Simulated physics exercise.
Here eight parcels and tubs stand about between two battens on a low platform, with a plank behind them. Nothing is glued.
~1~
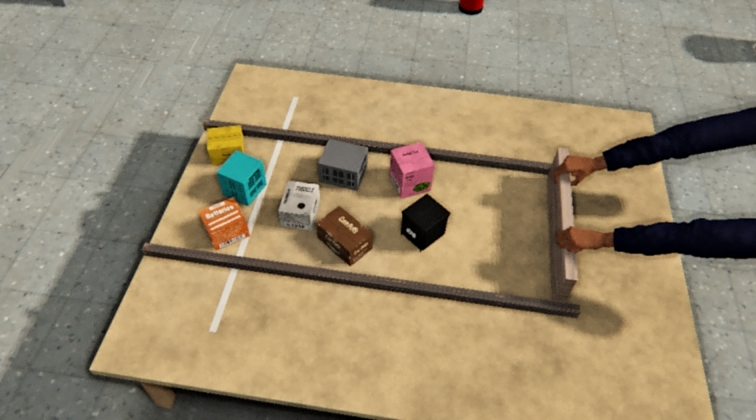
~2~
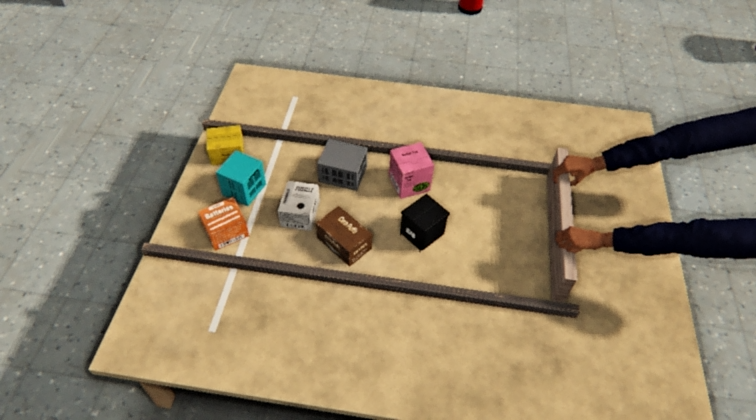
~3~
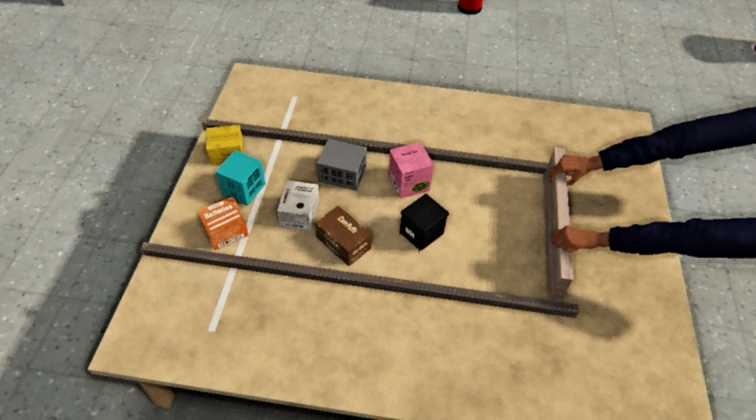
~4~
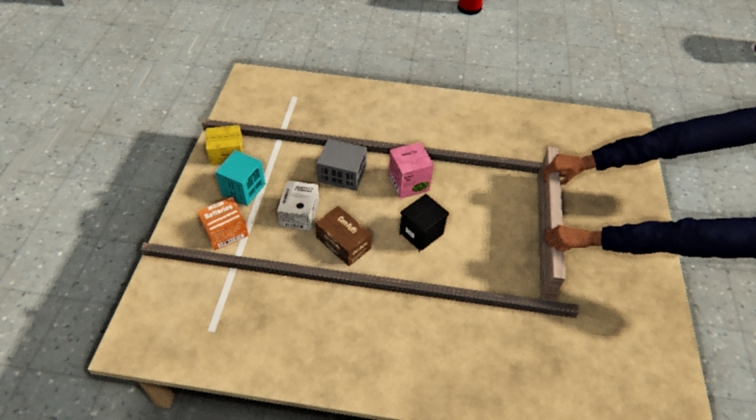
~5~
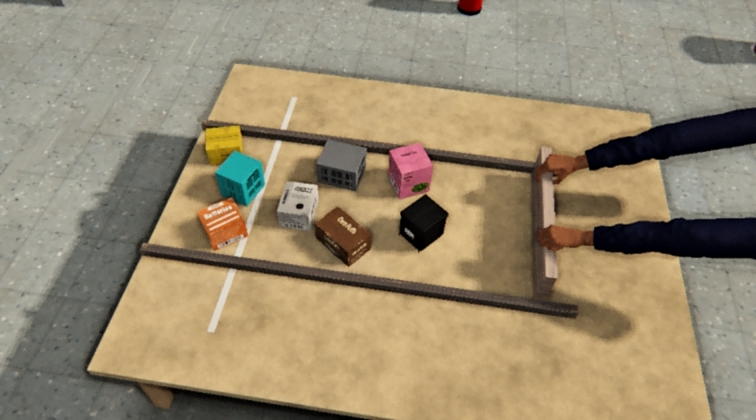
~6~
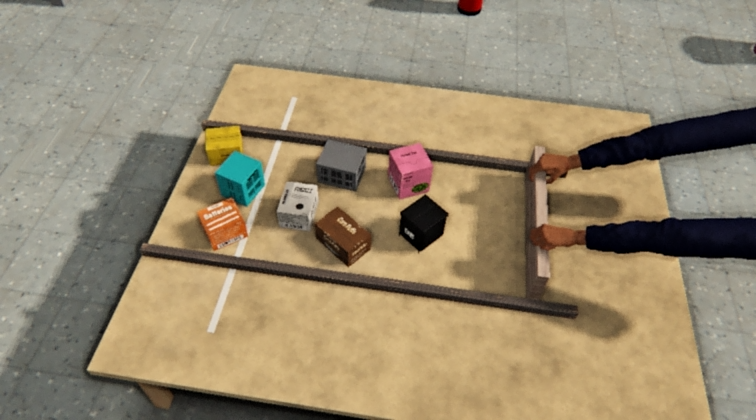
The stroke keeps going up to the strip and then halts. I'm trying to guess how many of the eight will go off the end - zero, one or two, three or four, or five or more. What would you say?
The drop will claim one or two of them.
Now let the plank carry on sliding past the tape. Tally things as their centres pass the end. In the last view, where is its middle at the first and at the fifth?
Around (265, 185); afterwards around (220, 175).
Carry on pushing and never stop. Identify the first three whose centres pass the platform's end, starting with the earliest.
Earliest to latest, that's the yellow box, the turquoise crate and the orange box.
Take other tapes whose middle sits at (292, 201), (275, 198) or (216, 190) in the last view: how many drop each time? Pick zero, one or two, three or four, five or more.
Zero; no fall at all; five or more.
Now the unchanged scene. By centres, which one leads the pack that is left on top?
It would be the turquoise crate.
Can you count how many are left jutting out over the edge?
The number overhanging is 1.
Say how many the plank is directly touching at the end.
It's touching 3 at the end.
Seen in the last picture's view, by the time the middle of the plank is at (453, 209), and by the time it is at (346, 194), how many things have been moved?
Moved so far: 0, then 5.
Soon after, none off yet; yellow box at rest near (225, 146); orange box at rest near (223, 224); turquoise crate at rest near (241, 179).
Then, none off yet; yellow box at rest near (225, 146); orange box at rest near (223, 224); turquoise crate moved a little near (234, 178).
By the end, the number that fall off is one or two; fallen, yellow box.
